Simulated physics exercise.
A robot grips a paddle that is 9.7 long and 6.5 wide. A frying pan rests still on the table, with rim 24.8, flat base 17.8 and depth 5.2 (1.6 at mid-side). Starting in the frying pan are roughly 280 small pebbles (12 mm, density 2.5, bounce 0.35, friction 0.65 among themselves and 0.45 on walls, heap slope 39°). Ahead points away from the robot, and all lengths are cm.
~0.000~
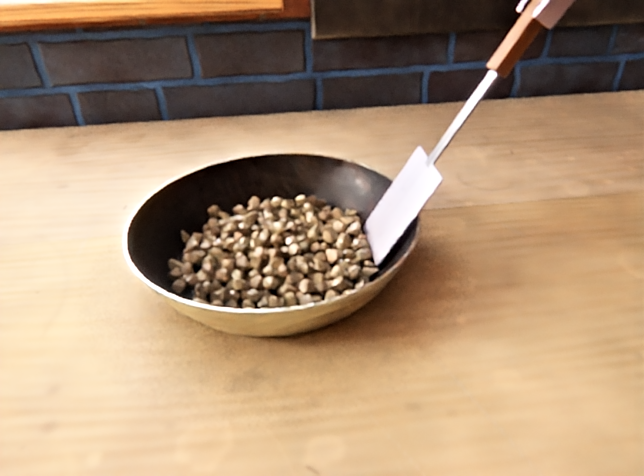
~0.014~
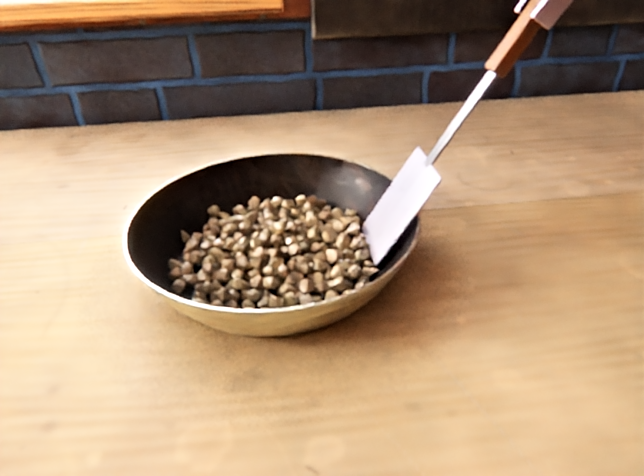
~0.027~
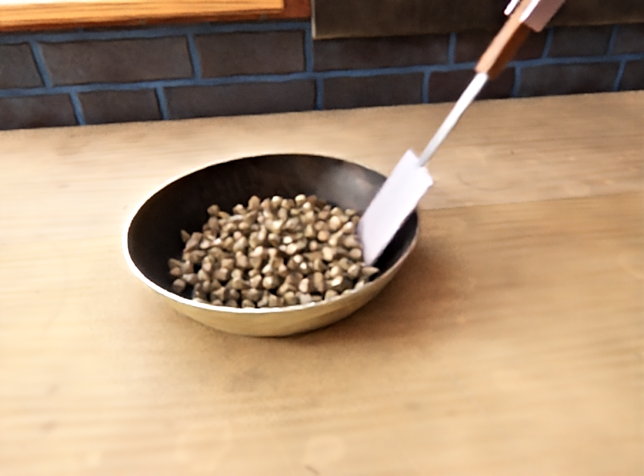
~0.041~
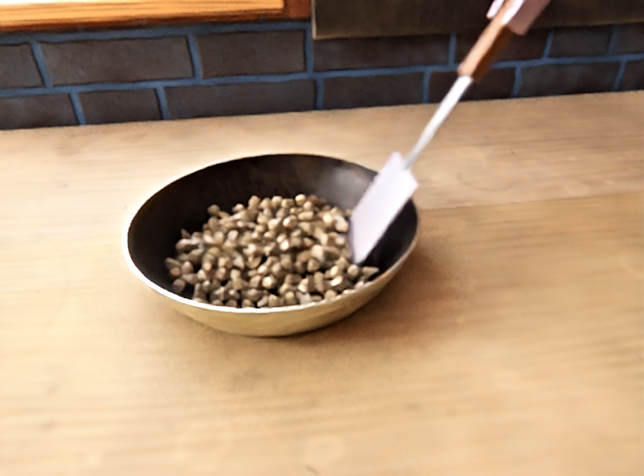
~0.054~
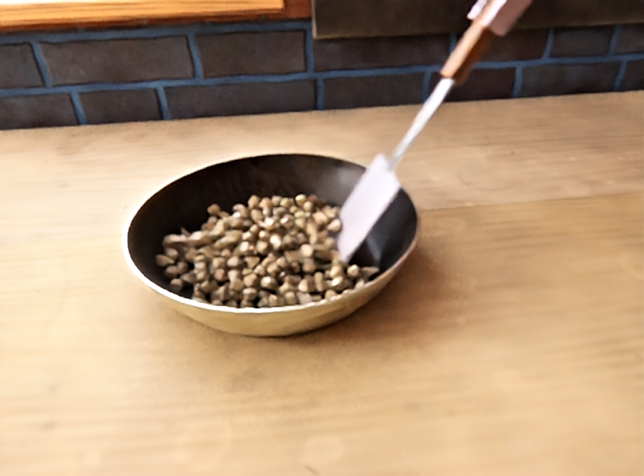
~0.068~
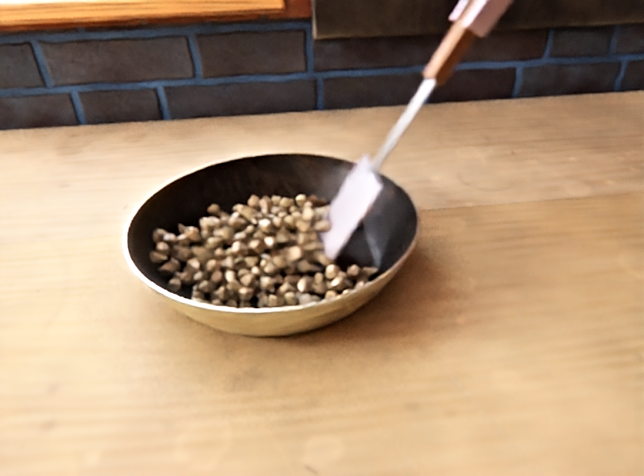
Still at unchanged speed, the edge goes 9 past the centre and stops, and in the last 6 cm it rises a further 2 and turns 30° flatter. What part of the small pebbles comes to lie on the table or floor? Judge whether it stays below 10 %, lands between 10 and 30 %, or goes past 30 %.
It lands between 10 and 30 %.
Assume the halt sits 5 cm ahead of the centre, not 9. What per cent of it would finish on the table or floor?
Then around 0 per cent.
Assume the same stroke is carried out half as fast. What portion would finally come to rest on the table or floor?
Roughly 0 per cent, I'd say.
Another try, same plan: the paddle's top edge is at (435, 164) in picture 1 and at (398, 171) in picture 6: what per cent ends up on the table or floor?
It comes to something like 5 %, give or take.
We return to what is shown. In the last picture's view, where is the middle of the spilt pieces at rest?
Approximately at (76, 276).
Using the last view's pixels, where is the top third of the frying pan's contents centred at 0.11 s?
(227, 239).
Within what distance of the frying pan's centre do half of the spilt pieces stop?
Some 20 centimetres.
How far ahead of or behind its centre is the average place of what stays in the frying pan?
Some 3.5 cm ahead of the centre.
By 0.11 s, sloping 59°, highest piece 5 above the table; 280 in the frying pan.
By 0.15 s, sloping 50°, highest piece 6 above the table; 280 in the frying pan.
By 0.37 s, sloping 29°, highest piece 17 above the table; 230 in the frying pan, 28 on the table or floor, 22 on the blade or in flight.
By 1.42 s, sloping 29°, highest piece 6 above the table; 232 in the frying pan, 48 on the table or floor.
Final count, 232 in the frying pan, 48 on the table or floor. That is 17 % on the table or floor.
